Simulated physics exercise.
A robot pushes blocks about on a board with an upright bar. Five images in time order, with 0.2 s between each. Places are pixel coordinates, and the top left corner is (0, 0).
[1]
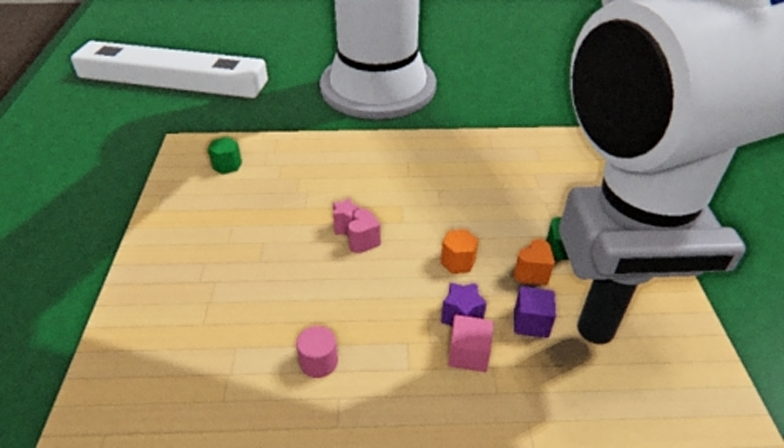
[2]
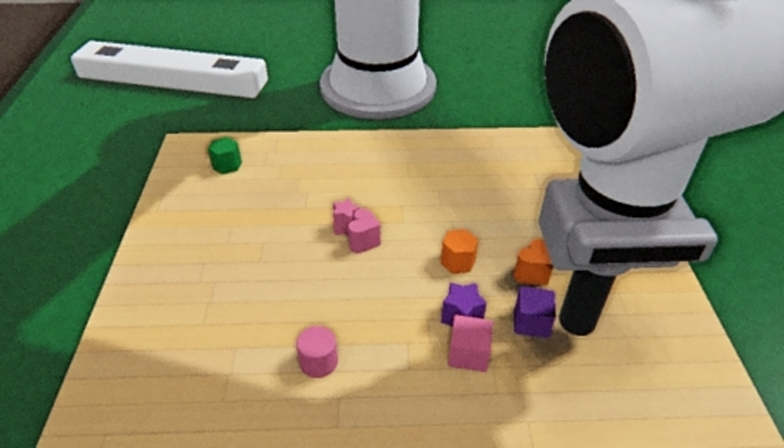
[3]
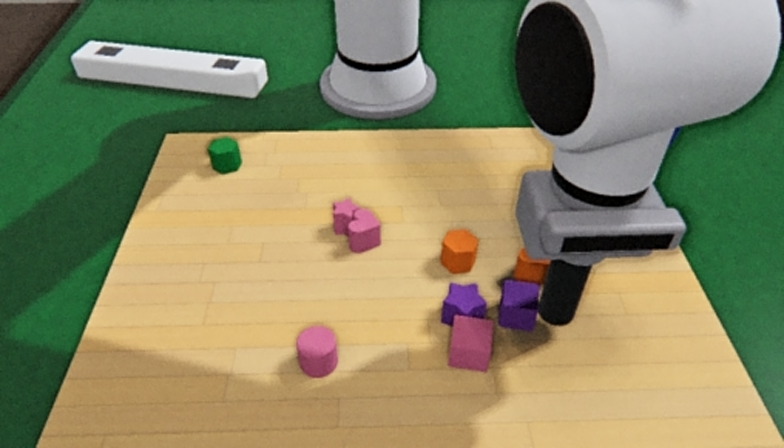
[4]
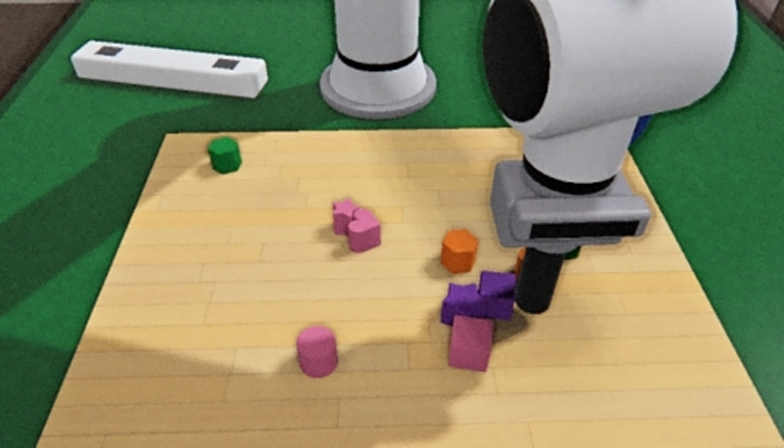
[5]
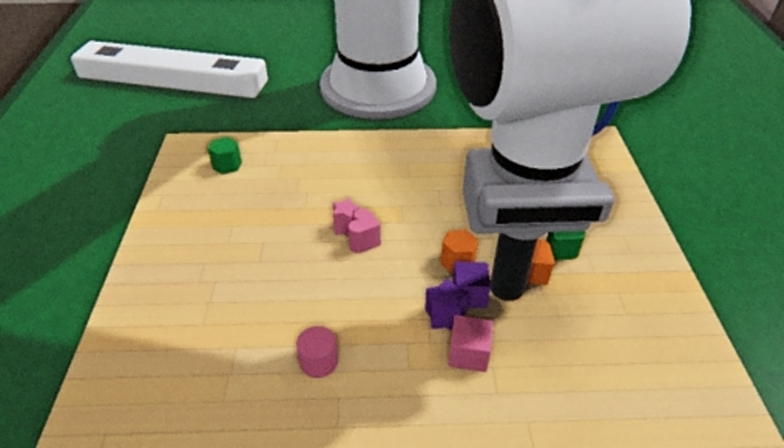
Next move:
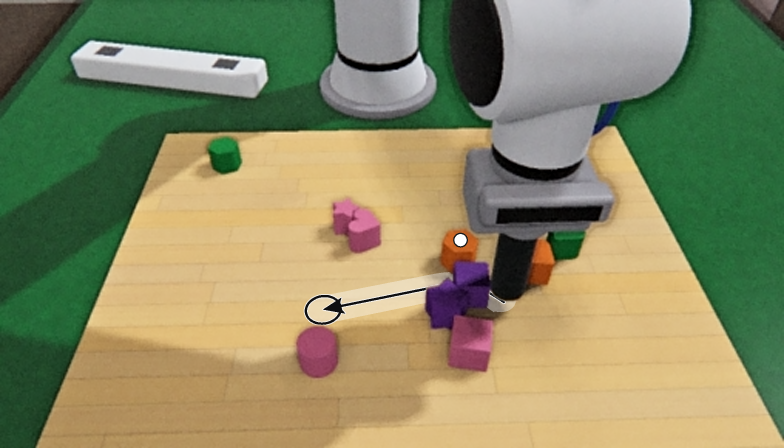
The robot's black bar moves left and pushes the purple block against the purple star.
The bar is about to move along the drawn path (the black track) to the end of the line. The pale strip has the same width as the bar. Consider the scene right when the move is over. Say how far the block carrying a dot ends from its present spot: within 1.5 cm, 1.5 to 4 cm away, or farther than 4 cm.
My estimate: Under 1.5 cm.
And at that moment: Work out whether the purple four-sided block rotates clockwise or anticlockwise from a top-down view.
It turns clockwise.
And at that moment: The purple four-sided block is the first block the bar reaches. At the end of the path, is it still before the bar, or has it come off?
By then it is beside or behind the bar.
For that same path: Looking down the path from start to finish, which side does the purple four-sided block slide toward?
Goes right.
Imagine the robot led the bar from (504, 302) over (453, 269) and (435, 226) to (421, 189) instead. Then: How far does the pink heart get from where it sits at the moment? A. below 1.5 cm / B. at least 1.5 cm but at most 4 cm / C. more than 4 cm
A: Below 1.5 cm.
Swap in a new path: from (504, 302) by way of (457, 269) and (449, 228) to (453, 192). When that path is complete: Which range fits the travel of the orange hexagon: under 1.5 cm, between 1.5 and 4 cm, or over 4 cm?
More than 4 cm.
The line goes from (504, 302) via (446, 285) and (386, 297), ending at (323, 310); the dot is on the orange hexagon.
The first path, step by step. One third of the way, bar (446, 272); purple star-shaped block (441, 293), turned 25° anticlockwise; purple four-sided block (413, 261).
Two thirds of the way, bar (384, 284); purple star-shaped block (434, 294), turned 60° anticlockwise; purple four-sided block (354, 263), turned 40° clockwise.
At the end, bar (322, 296); purple star-shaped block (434, 294), turned 60° anticlockwise; orange hexagon unmoved; purple four-sided block (330, 260), turned 75° clockwise.
